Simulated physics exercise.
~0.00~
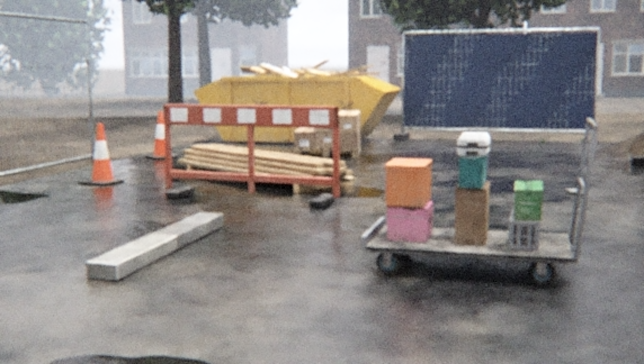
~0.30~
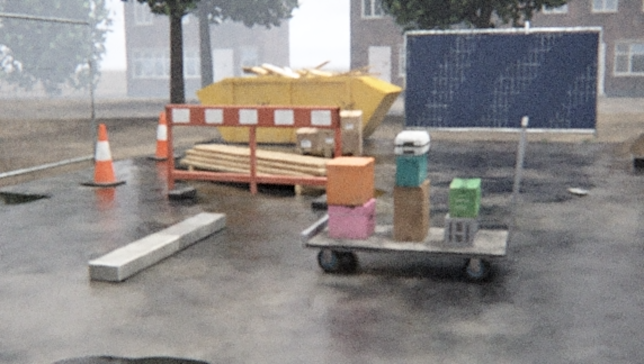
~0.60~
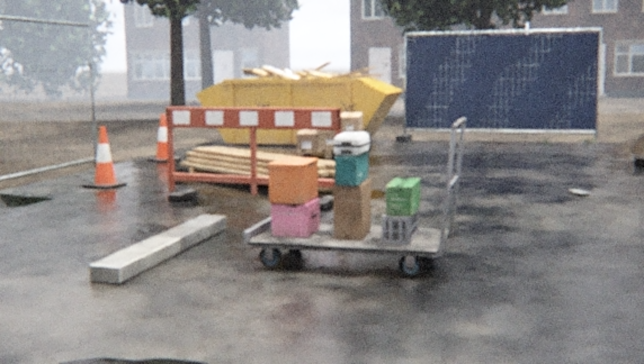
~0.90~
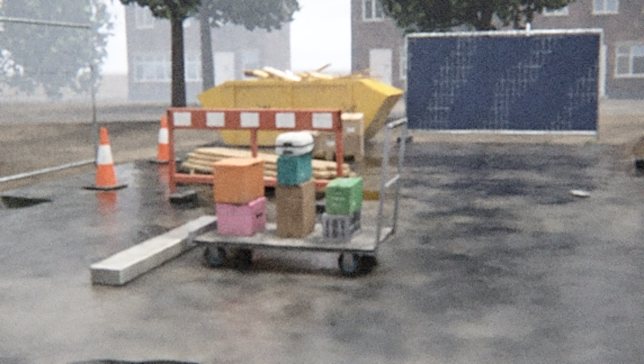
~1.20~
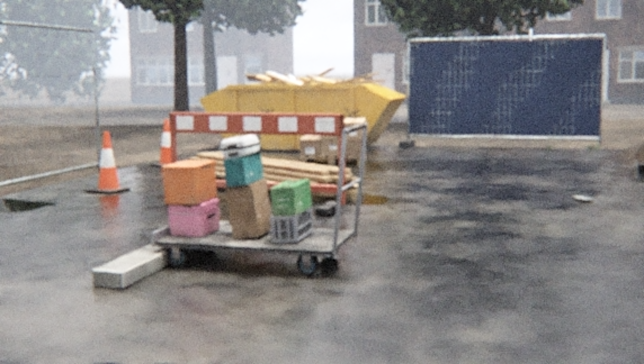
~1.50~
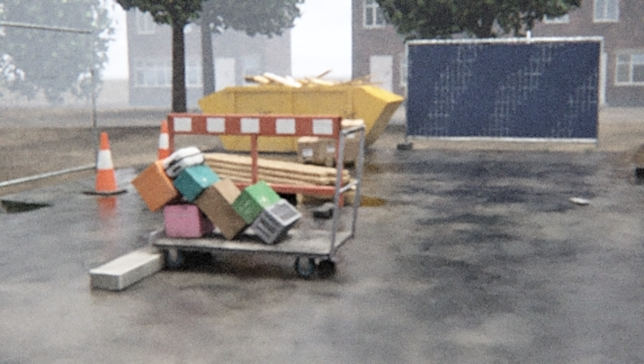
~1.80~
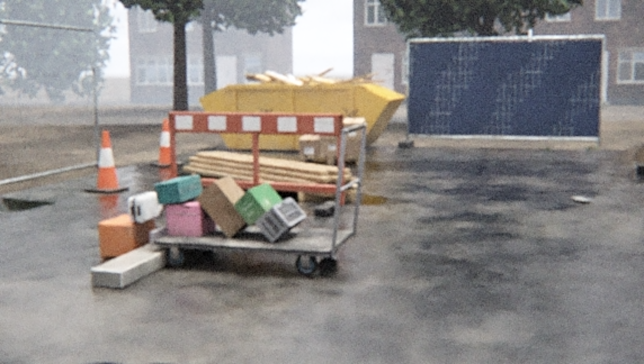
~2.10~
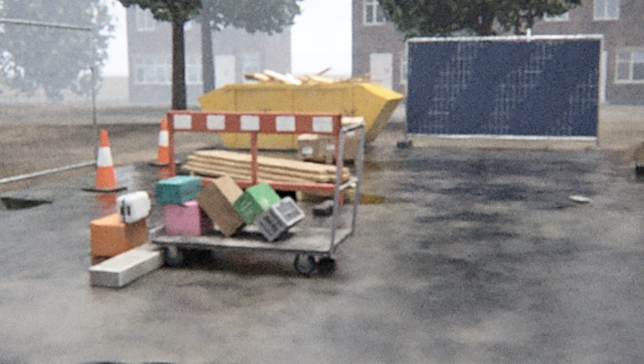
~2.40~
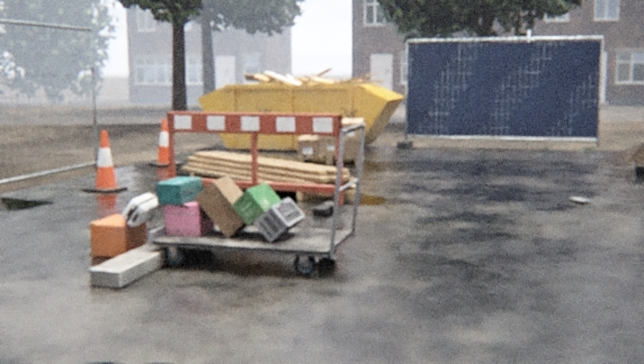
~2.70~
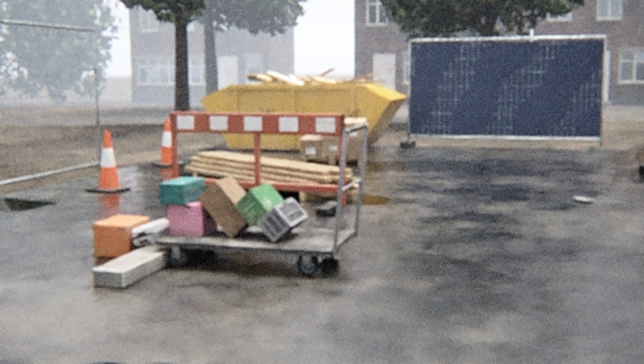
On a wet, misty lot seen through a slightly swaying camera, a yellow skip, a red-and-white barrier, orange cones and a dark blue panel stand behind a grey platform trolley. It carries an orange box on a pink one, a white case above teal and brown boxes, and a green box on a grey crate. The trolley rolls left and stops abruptly at a pale kerb. The load topples leftward, and the orange box and white case drop off the front. The case tips and settles low beside the orange box, while the rest stay aboard, the teal box lying atop the pink.
